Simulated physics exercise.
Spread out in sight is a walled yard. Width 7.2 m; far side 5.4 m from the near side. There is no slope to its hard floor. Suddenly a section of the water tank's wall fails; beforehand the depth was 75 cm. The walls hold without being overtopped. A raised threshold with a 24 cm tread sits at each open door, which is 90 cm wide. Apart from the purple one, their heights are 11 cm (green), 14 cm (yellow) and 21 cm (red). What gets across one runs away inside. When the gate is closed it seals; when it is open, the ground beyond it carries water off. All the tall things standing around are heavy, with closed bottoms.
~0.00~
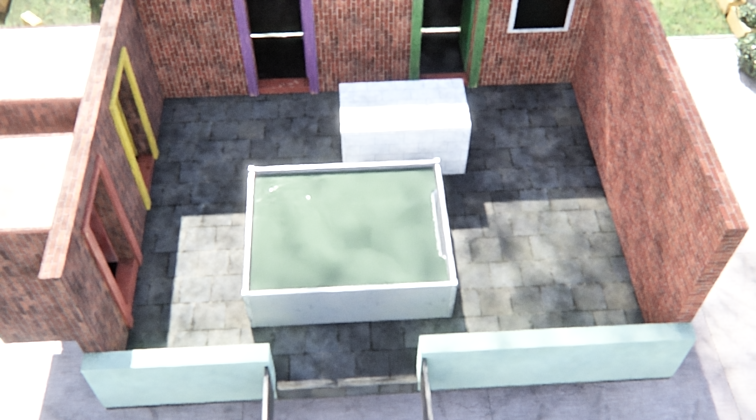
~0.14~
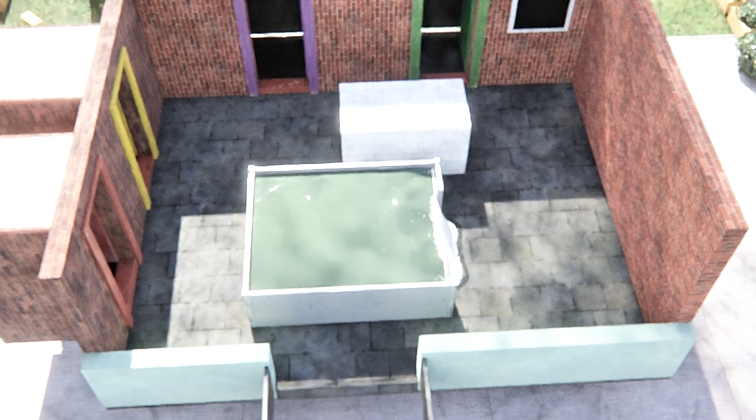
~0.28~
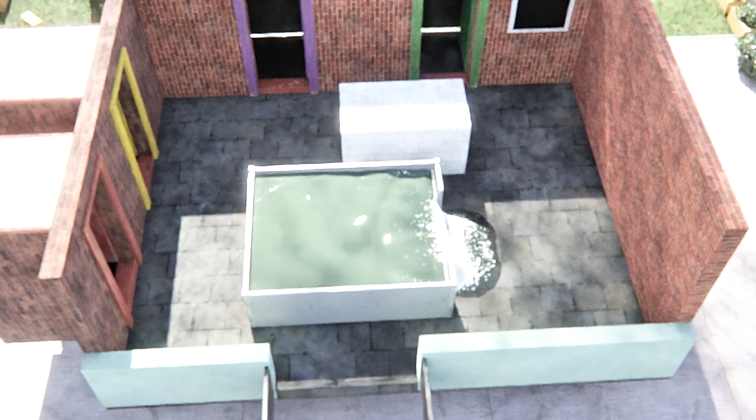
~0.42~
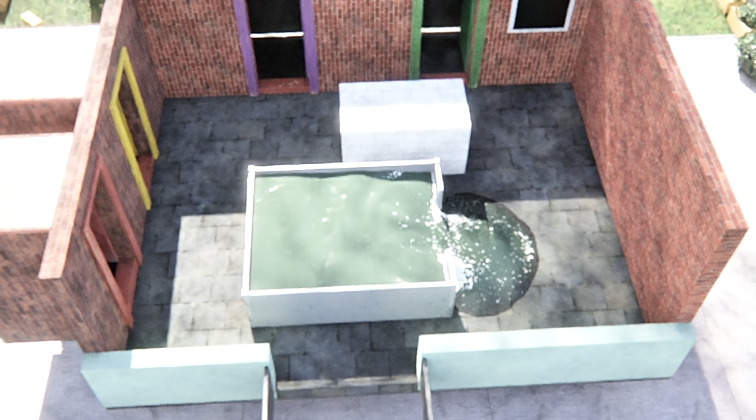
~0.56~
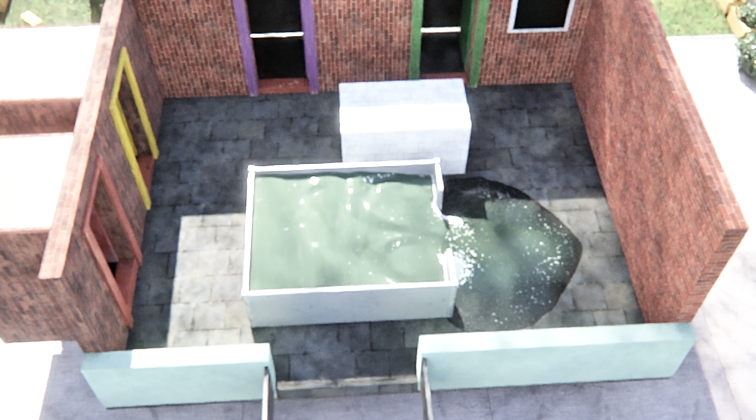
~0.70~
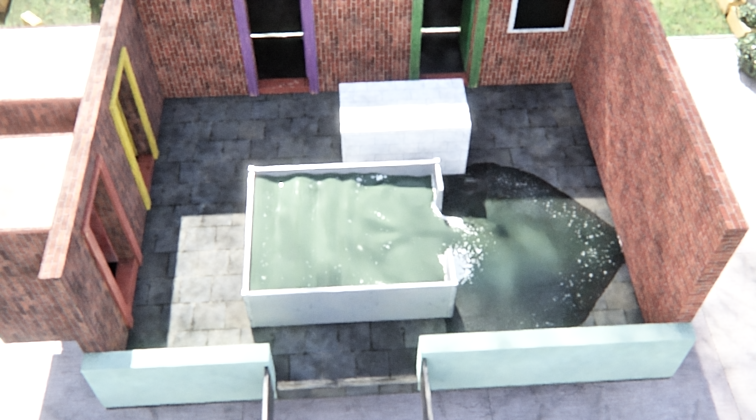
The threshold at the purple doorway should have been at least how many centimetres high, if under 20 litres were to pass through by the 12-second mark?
At least some 6.5 cm.
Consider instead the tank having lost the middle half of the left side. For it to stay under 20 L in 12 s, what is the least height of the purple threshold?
About 9.0 cm.
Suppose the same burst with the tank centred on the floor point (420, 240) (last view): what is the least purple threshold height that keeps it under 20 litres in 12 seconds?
Minimum: Approx. 9.0 cm.
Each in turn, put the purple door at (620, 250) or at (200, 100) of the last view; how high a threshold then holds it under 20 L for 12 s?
You'd want about 33 cm there first, then about 13.5 cm.
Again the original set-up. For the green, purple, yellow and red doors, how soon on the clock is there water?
So green sees it at 2.6 s, purple at 4.0 s, yellow at 5.5 s and red at 5.5 s.
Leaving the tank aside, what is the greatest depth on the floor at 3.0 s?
Max depth: Around 36 cm.
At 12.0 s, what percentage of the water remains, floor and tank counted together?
Something near 92 out of a hundred parts.
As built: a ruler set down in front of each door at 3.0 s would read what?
At the green door the depth is 5 cm, at purple 0 cm, at yellow 0 cm and at red 0 cm.
After 1.4 s water covers 30 % of the floor, deepest (45 cm) near (642, 354); it has not reached the purple door.
After 3.0 s water covers 40 % of the floor, deepest (36 cm) near (564, 89); it has not reached the purple door.
After 12.0 s water covers 95 % of the floor, deepest (20 cm) near (122, 381); 7 cm at the purple door, 0 litres in over its 13 cm threshold.
At the purple door as built, the water arrived by 4.0 s and peaked near 11 cm at 7.6 s.
Run again over the same 12 s with other heights there, 26 litres in over 6 cm, 7 litres over 8 cm. The limit of 20 litres is kept from about 6.5 cm up.
